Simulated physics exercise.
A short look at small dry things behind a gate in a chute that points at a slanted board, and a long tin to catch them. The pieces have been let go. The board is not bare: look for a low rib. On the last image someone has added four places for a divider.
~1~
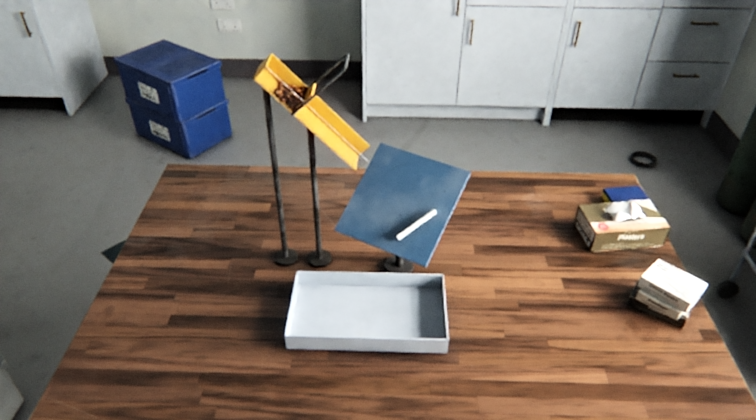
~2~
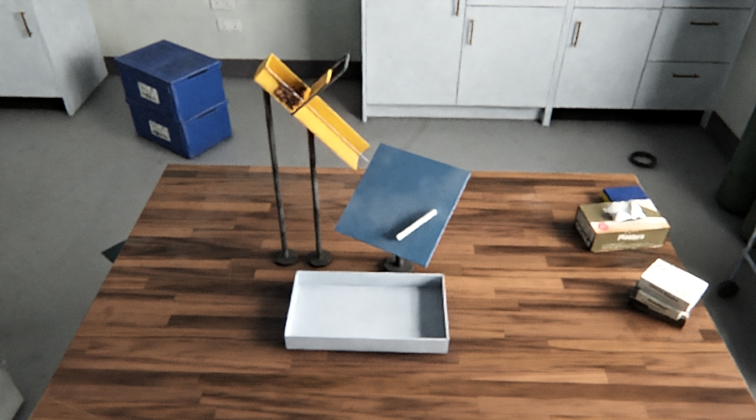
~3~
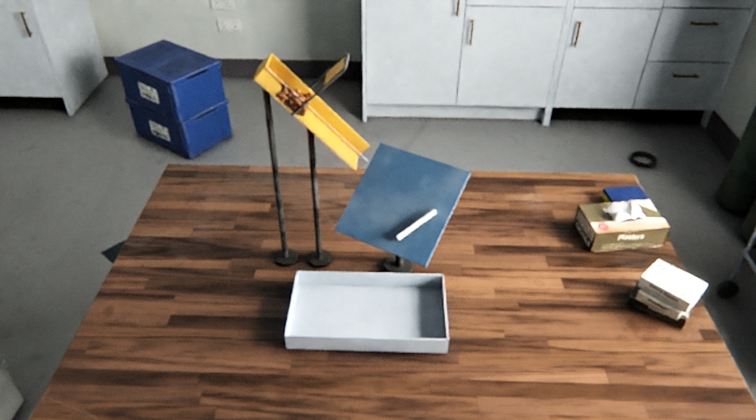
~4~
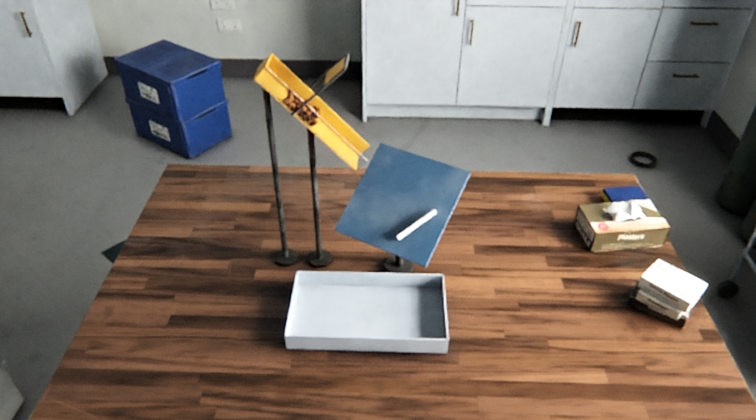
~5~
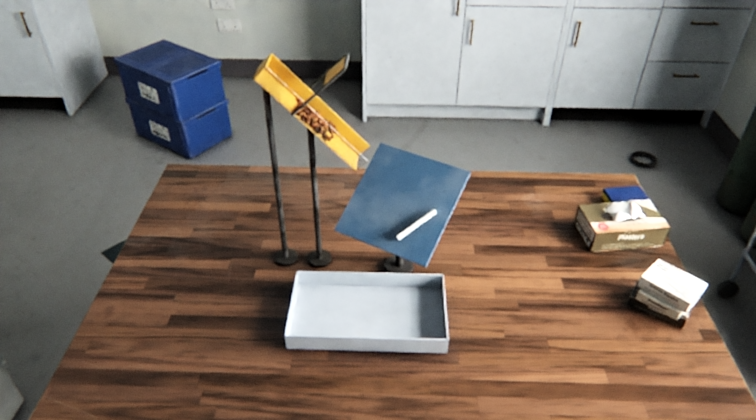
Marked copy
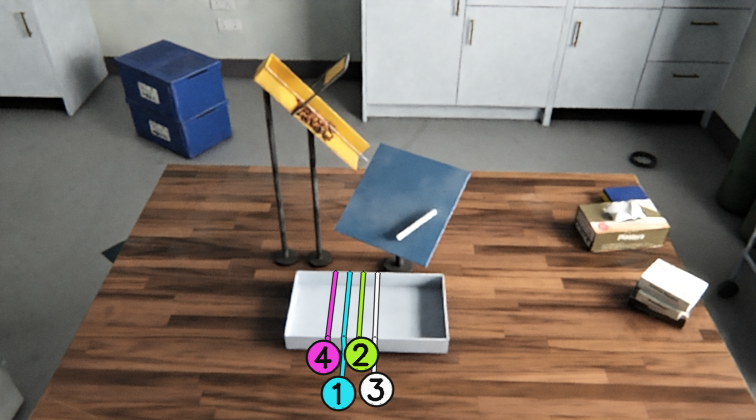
A yellow chute on two dark rods slants down to the right toward a tilted blue board on a wood-striped table, seen from above in a room with pale cabinets. A thin white rib crosses the board, an empty pale tin sits in front, and boxes lie right and behind left. The chute's dark gate swings up, and small brown pieces slide partway down while the camera stays still.
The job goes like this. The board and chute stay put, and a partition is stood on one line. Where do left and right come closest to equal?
Use line 2.
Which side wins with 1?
More lands on the right.
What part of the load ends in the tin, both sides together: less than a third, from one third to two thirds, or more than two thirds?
More than two thirds.
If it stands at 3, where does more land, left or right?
The left side.
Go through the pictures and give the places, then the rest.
Load behind the gate (292, 93), bits of dog kibble; lip of the chute (357, 163), sloping fairly steeply, in the first frame.
Middle of the board (402, 201), tilted fairly steeply; middle of its low edge (378, 248); of its high edge (424, 157), in the second frame.
Front corners of the tin (285, 335) and (448, 340), empty; front of the load (303, 114), in the third frame.
Middle of the load (304, 107); its front (316, 121), roughly a quarter of the way to the lip; rib from (435, 209) to (397, 237), in the fourth frame.
Middle of the load (316, 119); its front (335, 132), roughly half of the way to the lip, in the fifth frame.
On the marked copy, line 1 crosses the front rim at (343, 337); line 2 crosses the front rim at (358, 337); line 3 crosses the front rim at (374, 338); line 4 crosses the front rim at (327, 336).
Choosing 1, of what is caught, roughly a quarter on the left of the divider, the larger part on the right.
Choosing 2, of what is caught, roughly half on the left of the divider, roughly half on the right.
Choosing 3, of what is caught, almost all on the left of the divider, about a tenth on the right.
Choosing 4, of what is caught, about a tenth on the left of the divider, almost all on the right.
